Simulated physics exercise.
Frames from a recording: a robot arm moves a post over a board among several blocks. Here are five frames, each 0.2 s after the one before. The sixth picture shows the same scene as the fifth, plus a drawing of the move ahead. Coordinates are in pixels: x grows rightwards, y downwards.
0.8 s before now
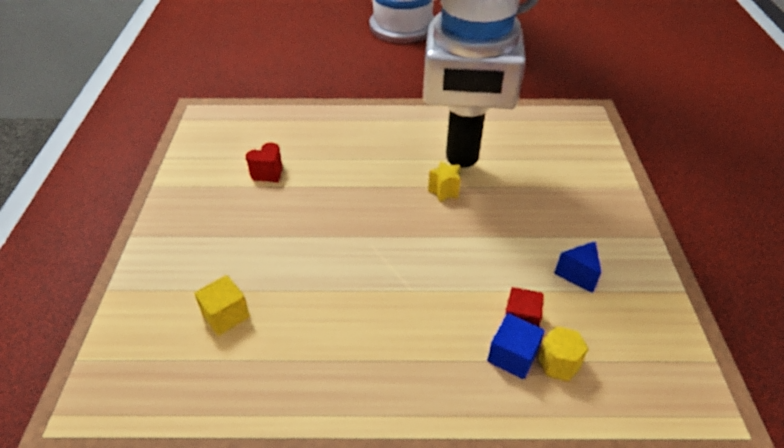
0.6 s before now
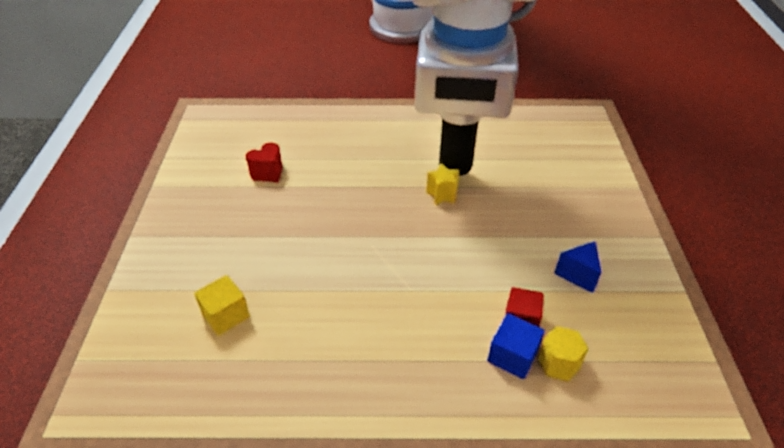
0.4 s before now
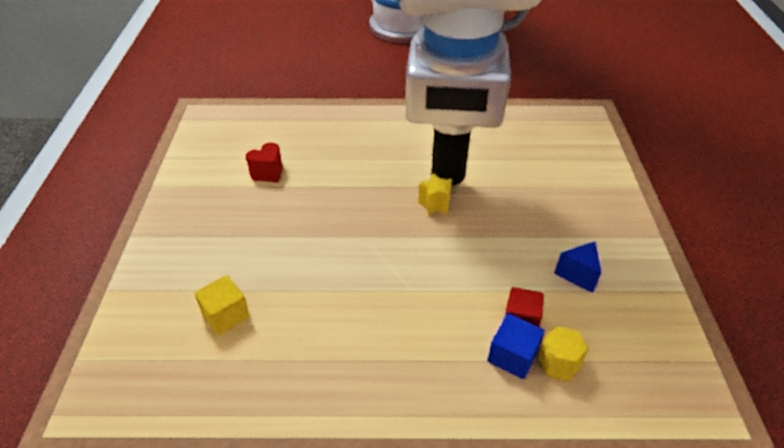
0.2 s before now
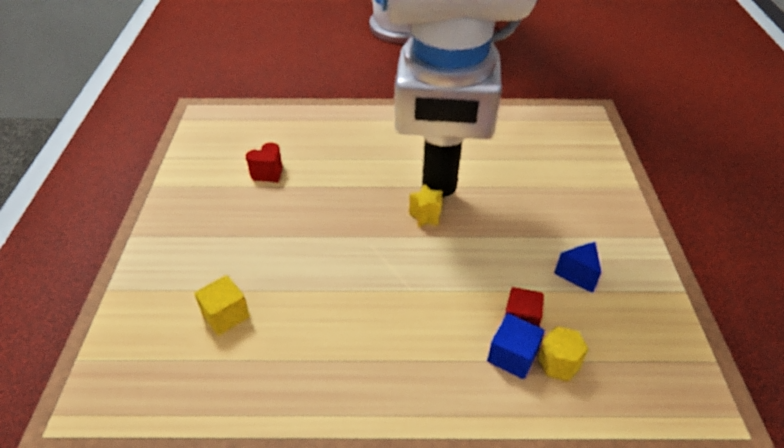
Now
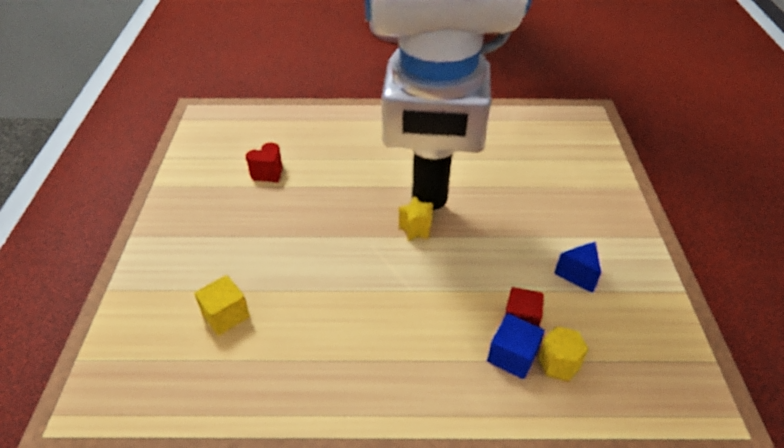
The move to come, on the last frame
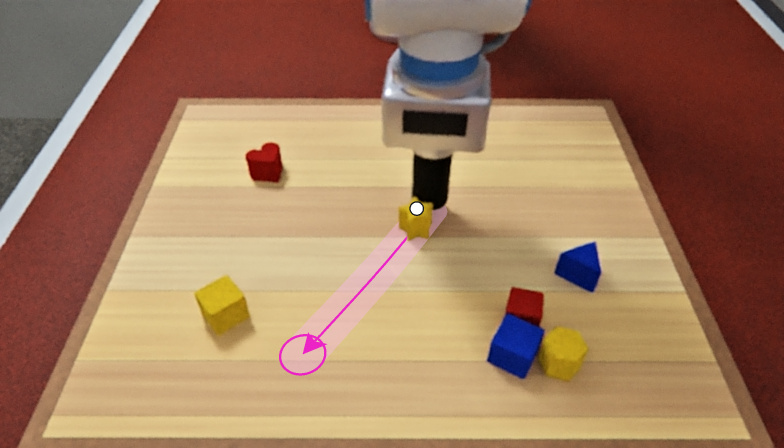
Robot arm with a black post pushing a yellow star-shaped block down and left across a wooden board among scattered blocks.
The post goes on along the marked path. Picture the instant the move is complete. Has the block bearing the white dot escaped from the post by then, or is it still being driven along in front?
When the path ends, it will sit ahead of the post.
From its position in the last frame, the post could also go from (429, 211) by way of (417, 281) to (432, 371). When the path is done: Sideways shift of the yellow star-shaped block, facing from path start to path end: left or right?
It gets pushed right.
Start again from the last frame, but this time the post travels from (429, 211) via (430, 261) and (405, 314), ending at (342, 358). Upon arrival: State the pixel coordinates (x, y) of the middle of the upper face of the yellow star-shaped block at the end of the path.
Answer: (397, 246).
The drawn path runs from (429, 211) directly to (303, 354); the dot is on the yellow star-shaped block.
The first path, step by step. One third of the way, post at (394, 241); yellow star-shaped block at (379, 254).
Two thirds of the way, post at (352, 289); yellow star-shaped block at (333, 306).
At the end, post at (301, 343); yellow four-sided block not moved; yellow star-shaped block at (279, 366).
